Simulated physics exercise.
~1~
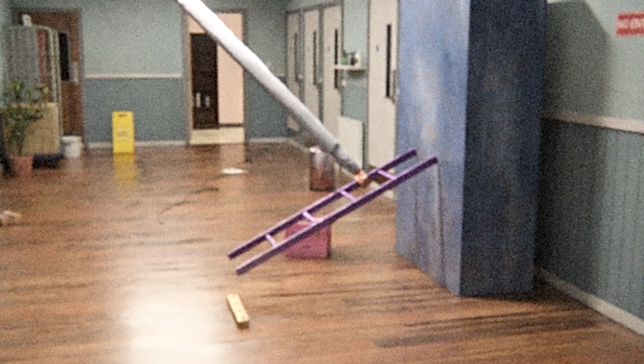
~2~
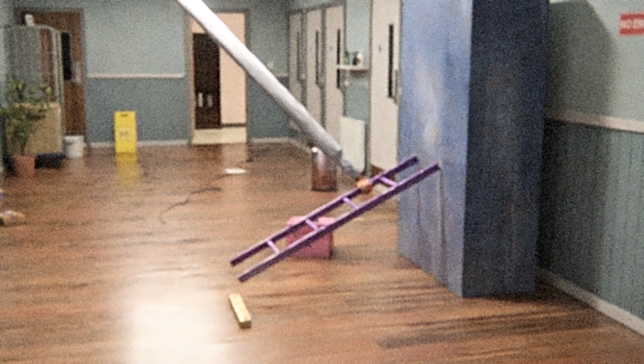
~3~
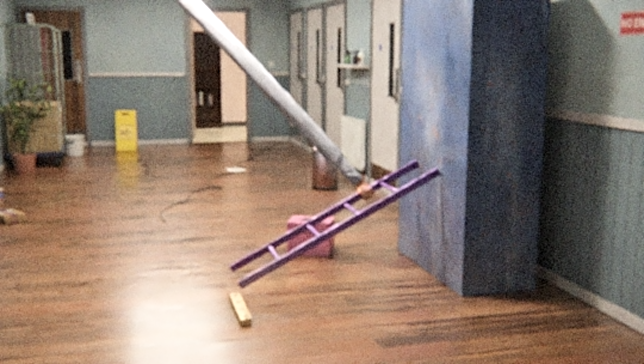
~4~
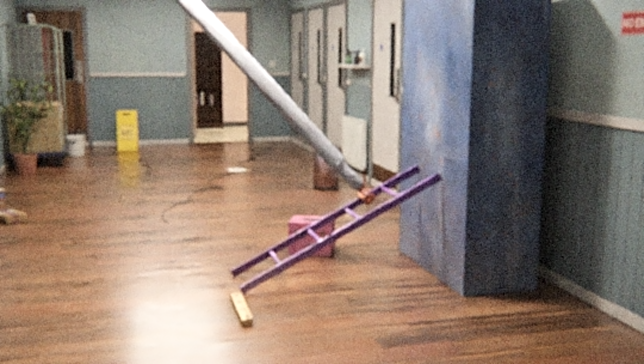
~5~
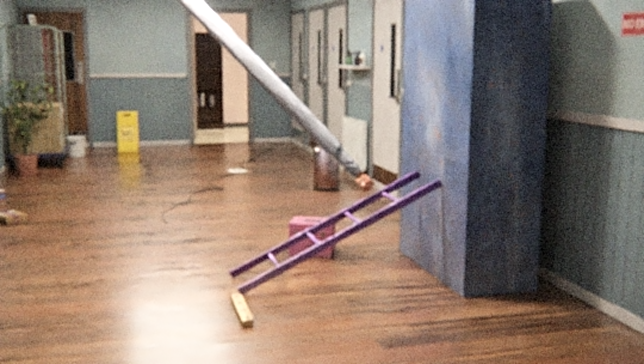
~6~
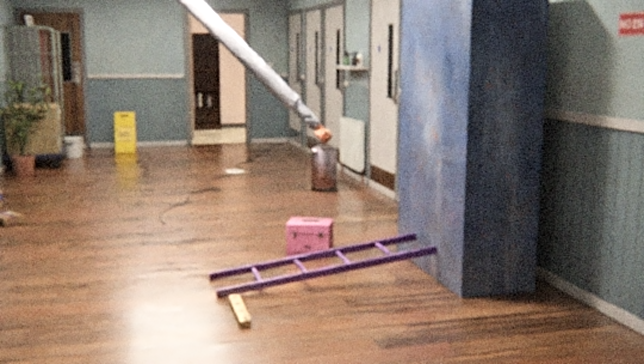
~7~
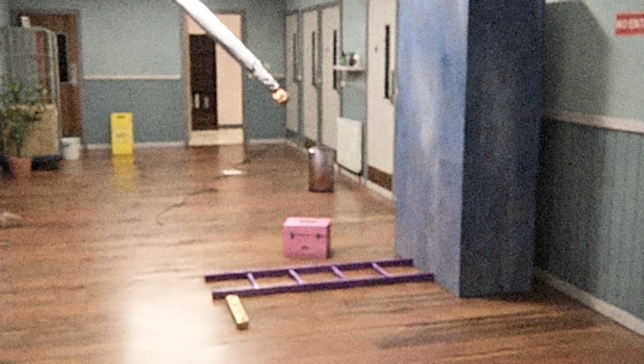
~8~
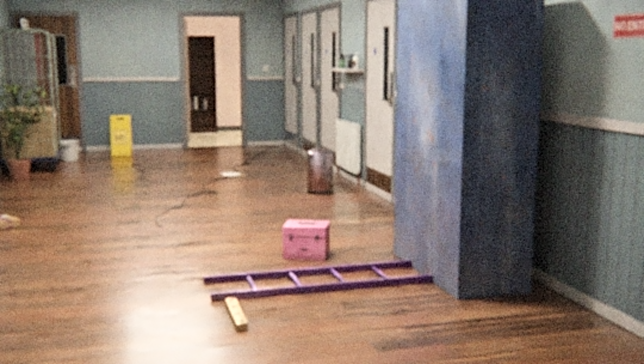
A purple ladder leaning on a blue cupboard is released, slides down and lies flat.
